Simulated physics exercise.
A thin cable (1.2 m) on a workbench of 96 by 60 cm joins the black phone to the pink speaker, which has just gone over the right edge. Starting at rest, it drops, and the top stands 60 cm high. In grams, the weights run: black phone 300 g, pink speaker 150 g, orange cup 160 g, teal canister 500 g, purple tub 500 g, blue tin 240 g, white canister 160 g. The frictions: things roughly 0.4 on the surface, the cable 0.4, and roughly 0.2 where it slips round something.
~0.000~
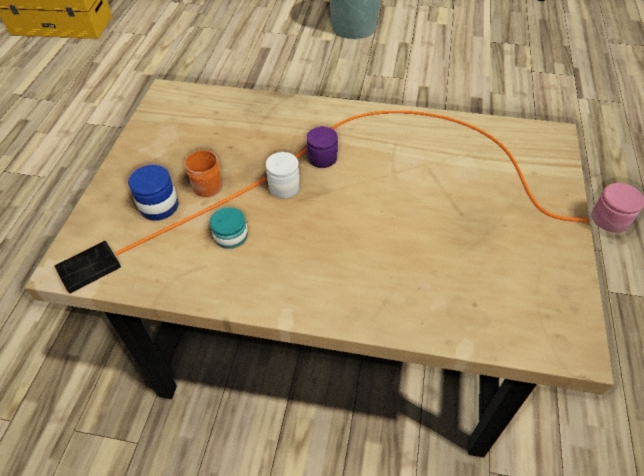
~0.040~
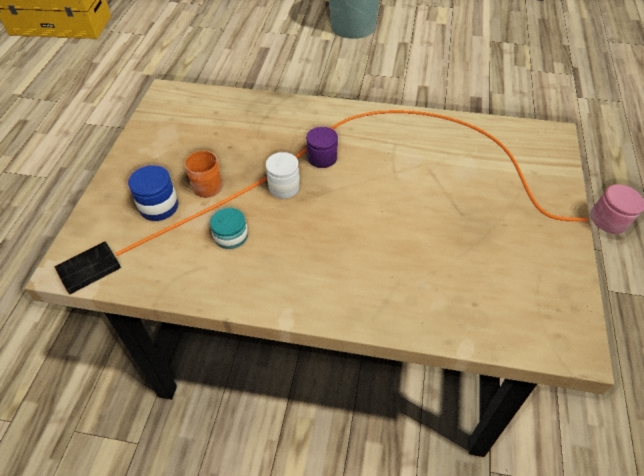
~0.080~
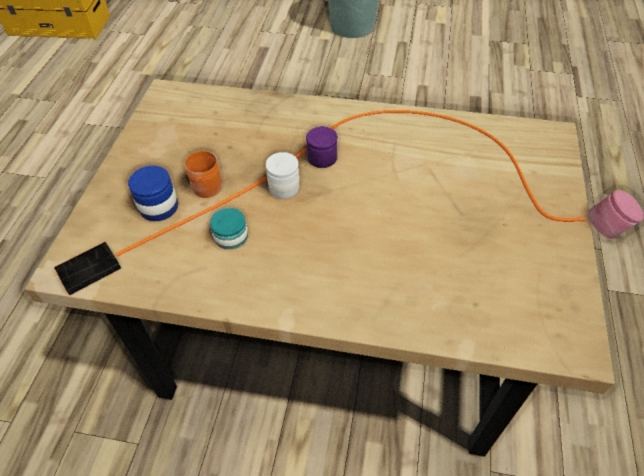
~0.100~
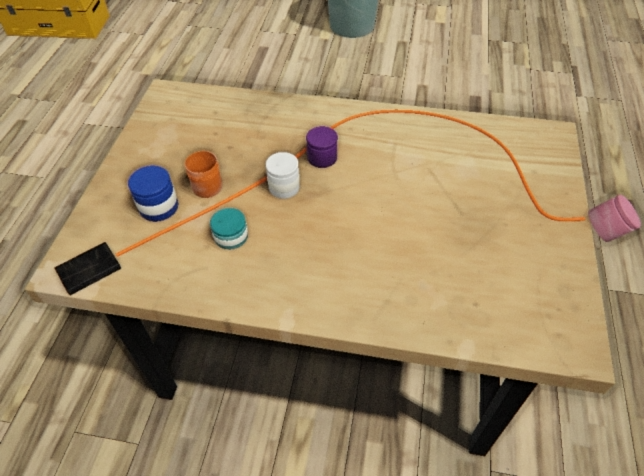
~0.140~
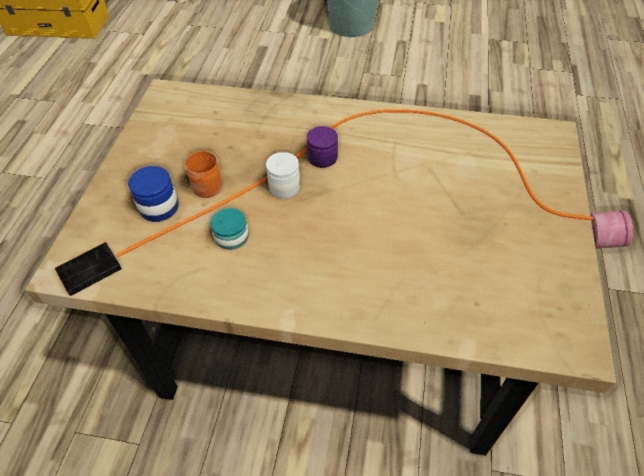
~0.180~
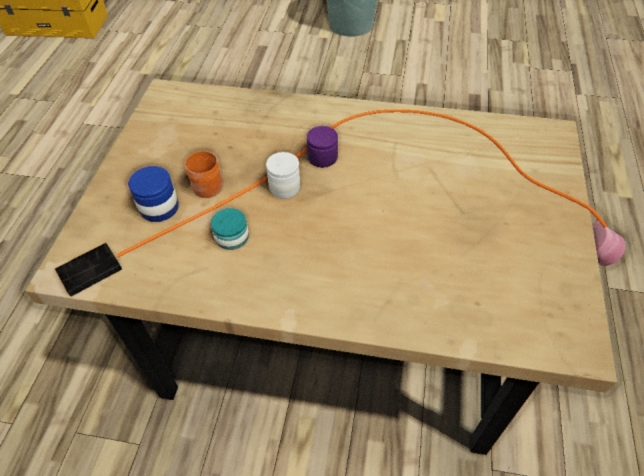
A wooden workbench stands still as a pink speaker tips and drops, tugging an orange cable.
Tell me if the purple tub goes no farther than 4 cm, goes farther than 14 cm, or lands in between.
Its change of place will be very small.
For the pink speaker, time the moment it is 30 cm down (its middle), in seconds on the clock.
Answer: Never.
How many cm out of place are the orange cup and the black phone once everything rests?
Orange cup roughly 0 cm, black phone roughly 2 cm.
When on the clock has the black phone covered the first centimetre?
Black phone at 0.36 s on the clock.
By 0.4 s, the cable's tail end at (123, 253); pink speaker over the edge, black phone 1 cm off its start.
By 0.7 s, the cable's tail end at (126, 251); pink speaker over the edge, black phone 2 cm off its start.
By 0.9 s, the cable's tail end at (128, 250); pink speaker over the edge, black phone 2 cm off its start at (99, 260).
By 1.2 s, the cable's tail end at (131, 248); pink speaker over the edge, black phone 3 cm off its start.
By 2.4 s, the cable's tail end at (132, 247); purple tub 0 cm off its start at (323, 137), pink speaker over the edge, black phone 3 cm off its start at (103, 257).
